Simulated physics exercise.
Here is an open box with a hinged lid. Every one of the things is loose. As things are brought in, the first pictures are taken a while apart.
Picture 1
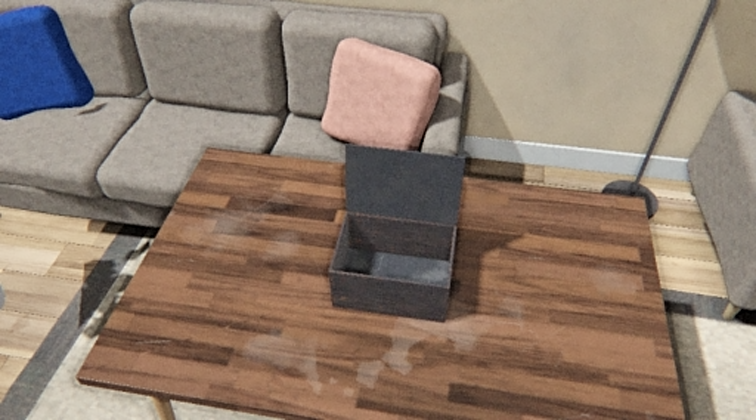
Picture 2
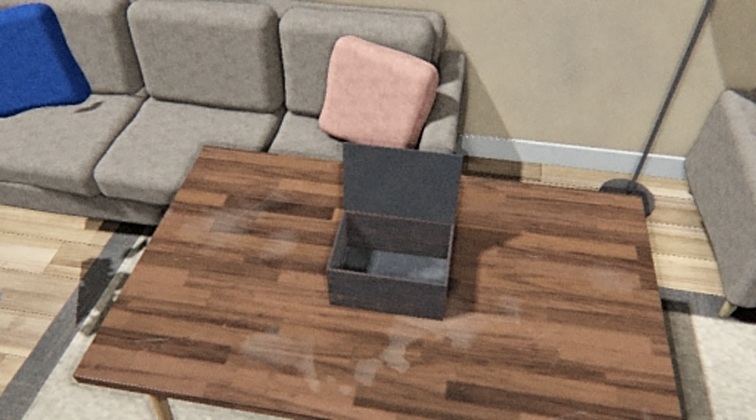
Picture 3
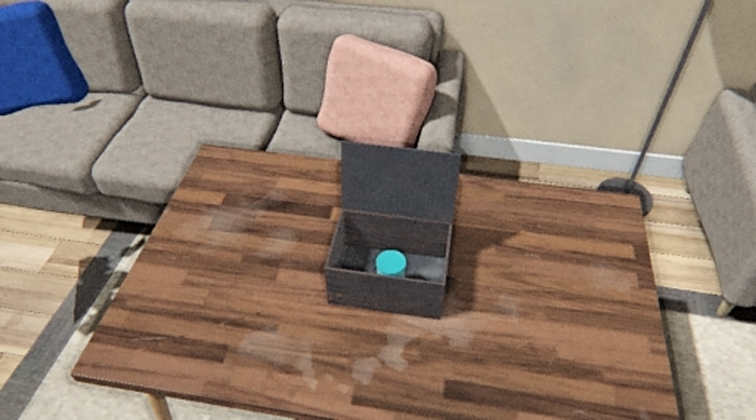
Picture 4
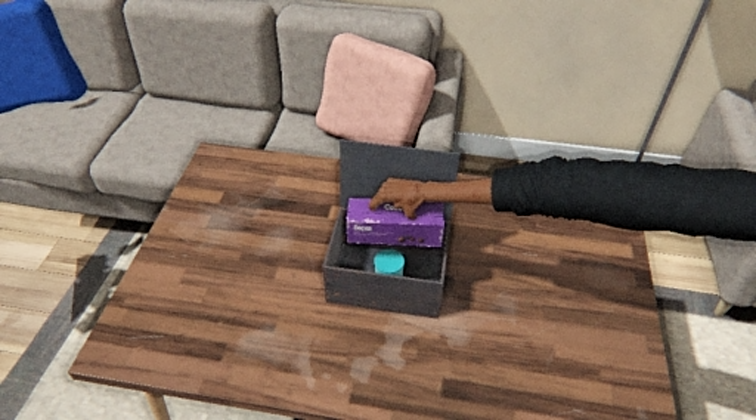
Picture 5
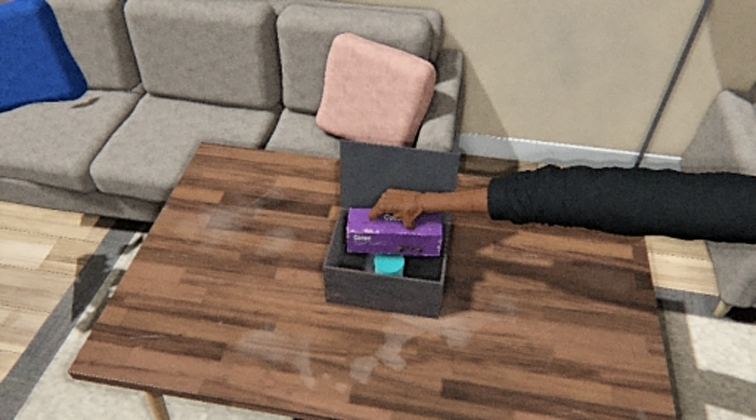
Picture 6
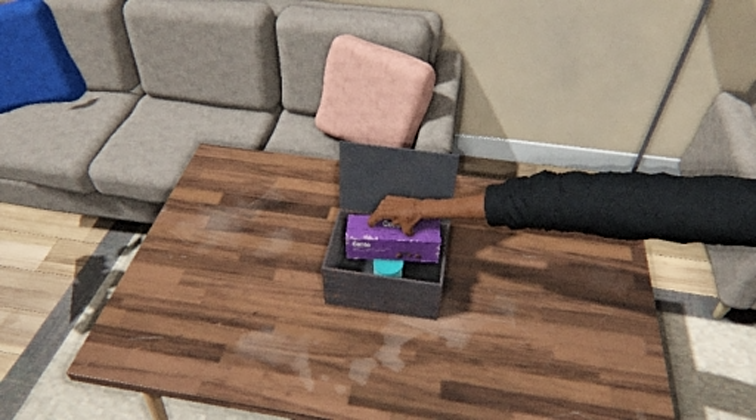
The clip shows an open, empty dark box on a wooden table, then a teal object inside it. A hand reaches in from the right holding a purple carton above the teal object and lowers it slightly into the box.
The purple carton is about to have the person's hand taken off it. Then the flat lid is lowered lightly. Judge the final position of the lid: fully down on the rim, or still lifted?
Settles down.
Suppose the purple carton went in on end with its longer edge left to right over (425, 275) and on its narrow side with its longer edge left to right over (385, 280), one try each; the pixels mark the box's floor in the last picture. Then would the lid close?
The lid is blocked with the first placement and settles down with the second.
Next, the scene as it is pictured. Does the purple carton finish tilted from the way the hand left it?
In the end, the purple carton winds up askew.
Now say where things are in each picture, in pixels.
In the first picture, the last thing is not in view yet.
In the second picture, the last thing is not in view yet.
In the third picture, the last thing is not in view yet.
The fourth picture shows still above its spot; purple carton (395, 223).
The fifth picture shows still above its spot; purple carton (394, 232).
The sixth picture shows in place under the hand; purple carton (393, 238).
Then, 1.00 s later than the last frame, lid starting down; purple carton on its side near (391, 256).
Then, 1.80 s later than the last frame, lid 46° above the rim; purple carton on its side near (391, 256).
When it is over, lid shut; lying over in the box, purple carton; turquoise tin as before. End places, in pixels of the last picture, purple carton near (391, 256).
